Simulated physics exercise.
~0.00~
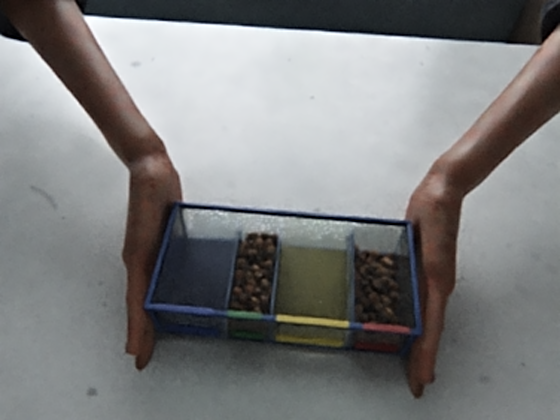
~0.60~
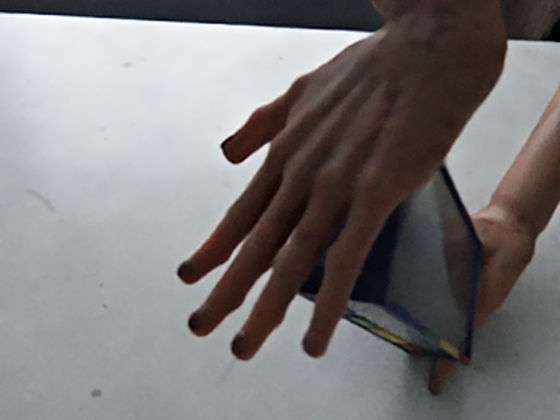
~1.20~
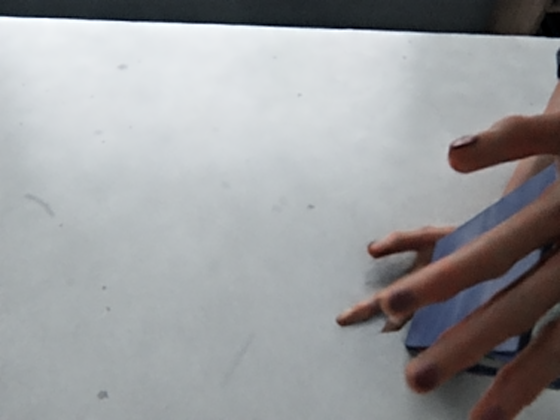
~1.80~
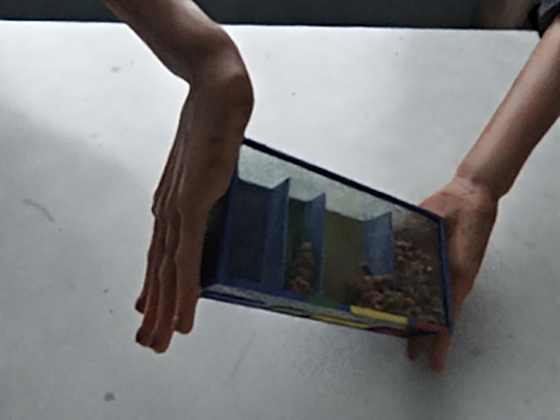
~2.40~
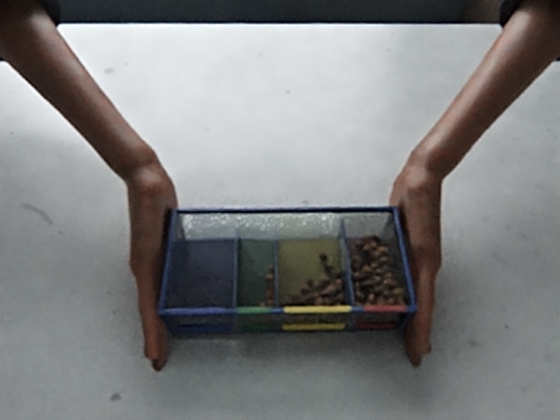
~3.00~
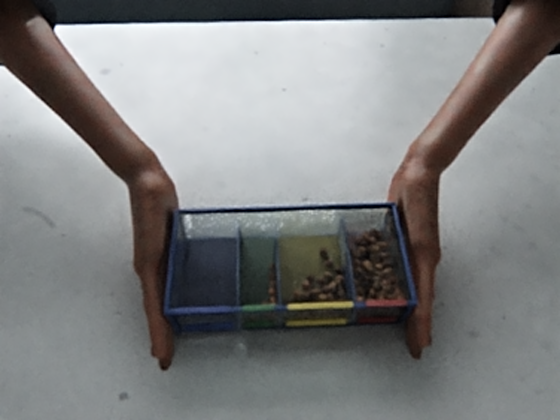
A clear box with coloured compartments was lifted by two hands, tipped steeply up onto its right side, then lowered flat again, leaving the small brown balls mostly in the red section, some in the yellow, a few in the green and none in the blue.
